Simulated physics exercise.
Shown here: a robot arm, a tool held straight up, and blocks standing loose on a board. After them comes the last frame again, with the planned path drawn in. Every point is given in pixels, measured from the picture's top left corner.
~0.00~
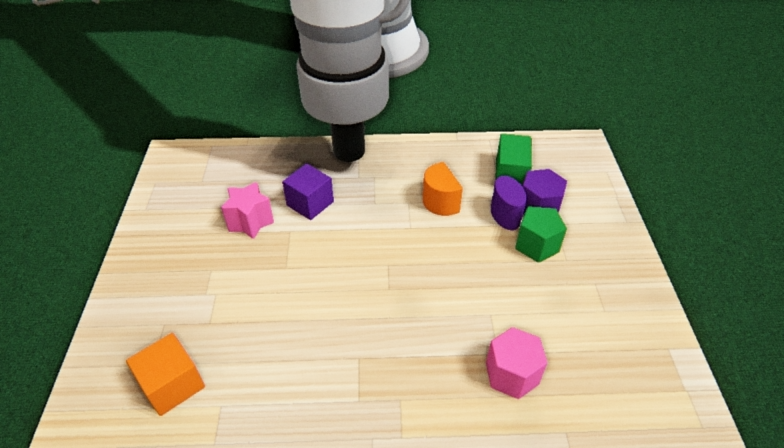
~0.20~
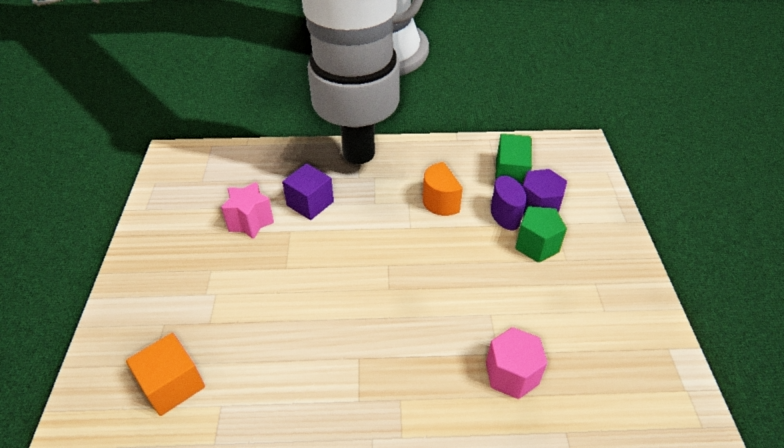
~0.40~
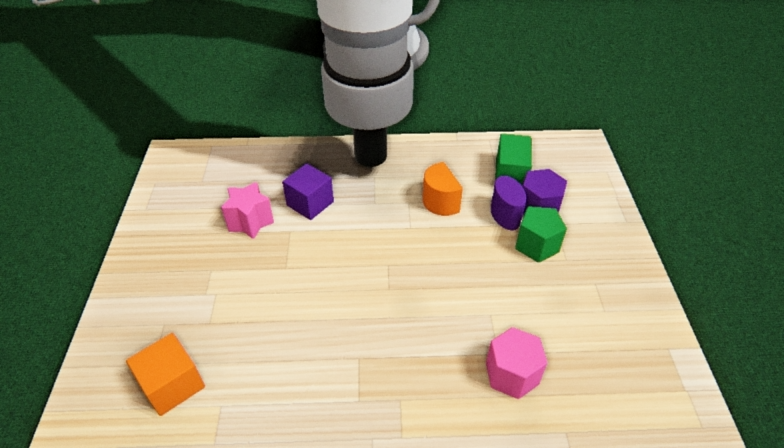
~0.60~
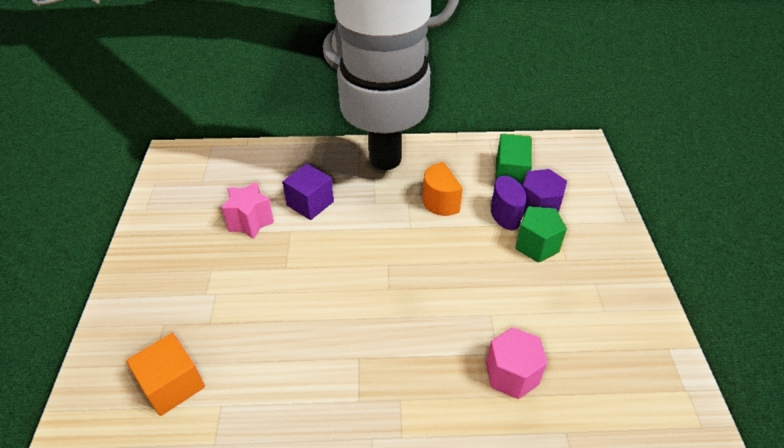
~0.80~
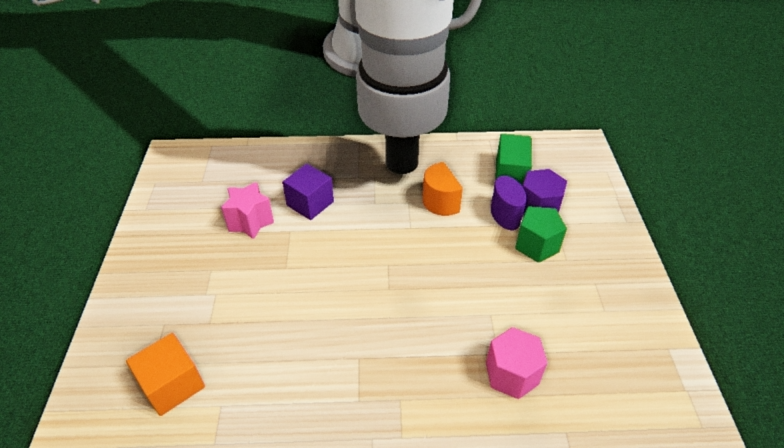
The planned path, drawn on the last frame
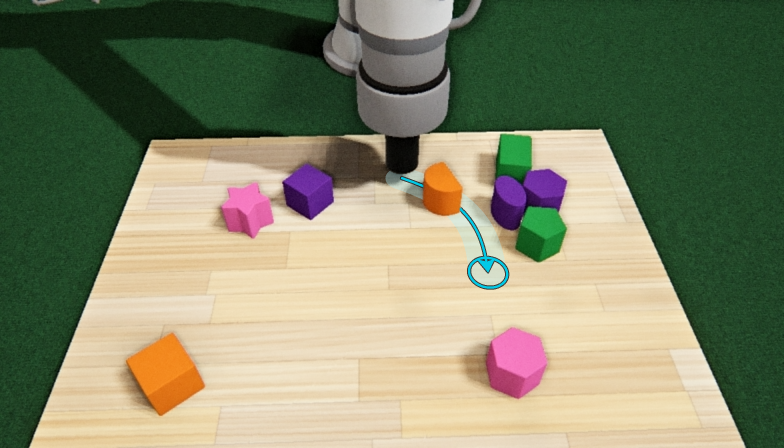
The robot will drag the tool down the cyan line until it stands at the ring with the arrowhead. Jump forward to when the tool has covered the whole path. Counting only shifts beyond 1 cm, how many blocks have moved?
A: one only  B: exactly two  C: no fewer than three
I choose A.
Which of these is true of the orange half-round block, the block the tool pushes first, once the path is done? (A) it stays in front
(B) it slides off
(A)
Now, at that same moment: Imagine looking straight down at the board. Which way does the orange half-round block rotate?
Viewed from the top, it goes clockwise.
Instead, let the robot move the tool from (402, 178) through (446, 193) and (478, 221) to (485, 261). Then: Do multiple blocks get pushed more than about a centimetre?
That would be a no.
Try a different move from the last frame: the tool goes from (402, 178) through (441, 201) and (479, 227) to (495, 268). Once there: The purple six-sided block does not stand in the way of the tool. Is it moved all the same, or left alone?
My prediction: It remains in place.
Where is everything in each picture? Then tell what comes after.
In the first picture, tool's lower end at (349, 153); orange half-round block at (442, 177); purple oval at (511, 190).
In the second picture, tool at (359, 155); blocks still.
In the third picture, tool at (371, 158); blocks still.
In the fourth picture, tool at (385, 161); blocks still.
In the fifth picture, tool at (402, 165); orange half-round block at (442, 177); purple oval at (511, 190).
Drawn move, from (402, 178) over (445, 197) and (476, 230) to (488, 272).
On the path given first. One third of the way, tool at (447, 185); orange half-round block at (467, 197), turned 30° clockwise.
Two thirds of the way, tool at (478, 216); orange half-round block at (492, 233), turned 55° clockwise.
At the end, tool at (491, 259); orange half-round block at (507, 280), turned 55° clockwise; purple oval still.
